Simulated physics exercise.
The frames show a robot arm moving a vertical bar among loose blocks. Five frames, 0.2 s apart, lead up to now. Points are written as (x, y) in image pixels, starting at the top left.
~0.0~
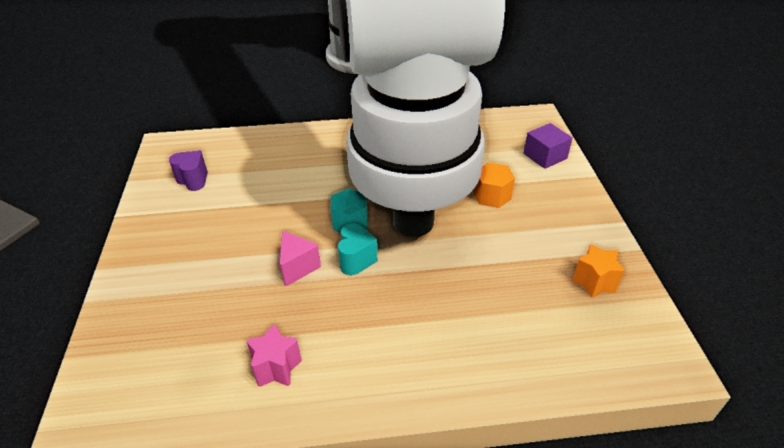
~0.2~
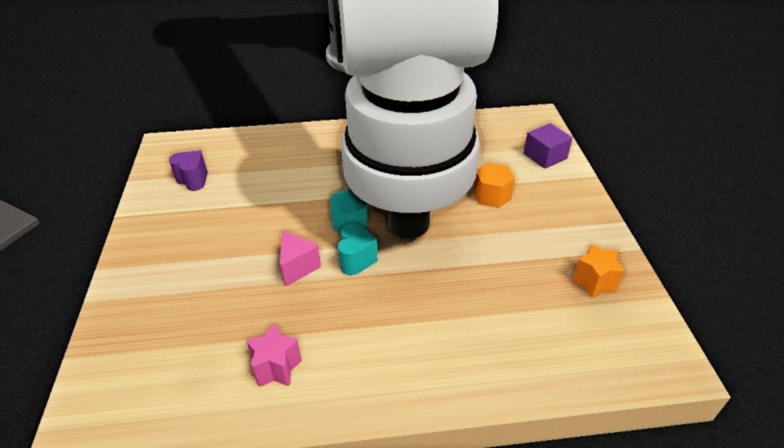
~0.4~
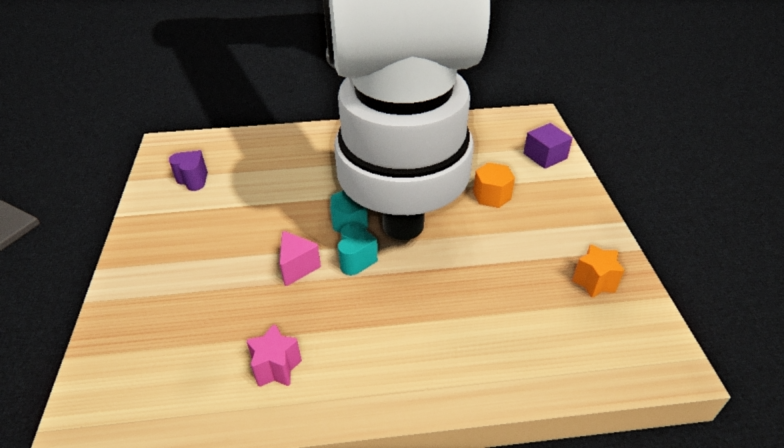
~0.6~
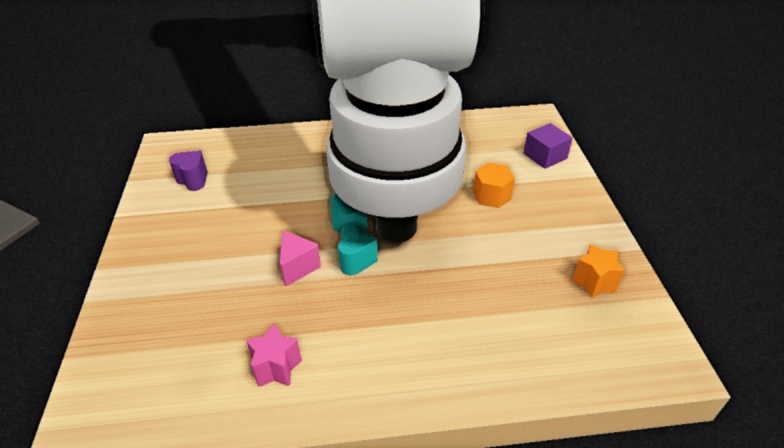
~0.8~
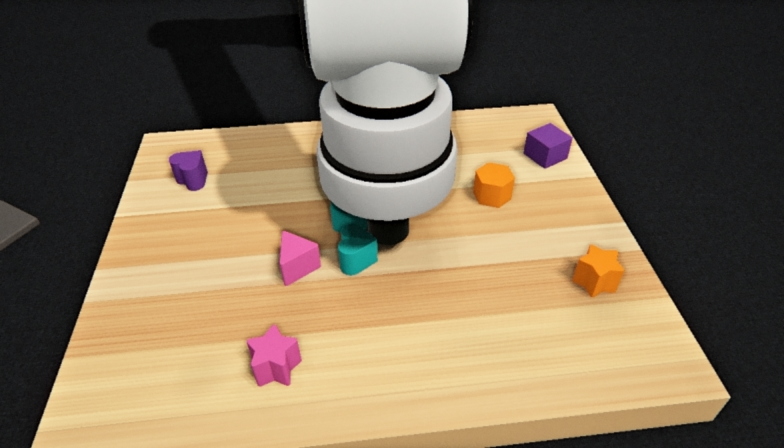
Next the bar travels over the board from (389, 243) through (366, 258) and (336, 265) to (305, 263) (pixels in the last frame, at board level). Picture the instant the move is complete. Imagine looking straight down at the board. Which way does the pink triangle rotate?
That block twists clockwise.
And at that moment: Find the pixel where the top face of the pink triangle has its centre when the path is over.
Around pixel (255, 252).
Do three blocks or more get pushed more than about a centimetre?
No, that is not what happens.
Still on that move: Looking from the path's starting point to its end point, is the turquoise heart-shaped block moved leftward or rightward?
Taking start-to-end as forward, the block's sideways shift goes to the left.
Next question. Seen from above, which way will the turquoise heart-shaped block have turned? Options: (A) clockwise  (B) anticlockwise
B - anticlockwise.
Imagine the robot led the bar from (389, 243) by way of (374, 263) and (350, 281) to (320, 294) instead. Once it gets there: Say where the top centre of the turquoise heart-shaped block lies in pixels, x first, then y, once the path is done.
The middle of the upper face of the turquoise heart-shaped block will lie at about (275, 272) in the picture.
What follows on the original path. Halfway along, bar (350, 251); pink triangle (279, 248); turquoise heart-shaped block (314, 255), turned 15° clockwise.
At the end, bar (303, 251); pink triangle (255, 252), turned 80° clockwise; turquoise six-sided block in place; turquoise heart-shaped block (282, 268), turned 20° anticlockwise.
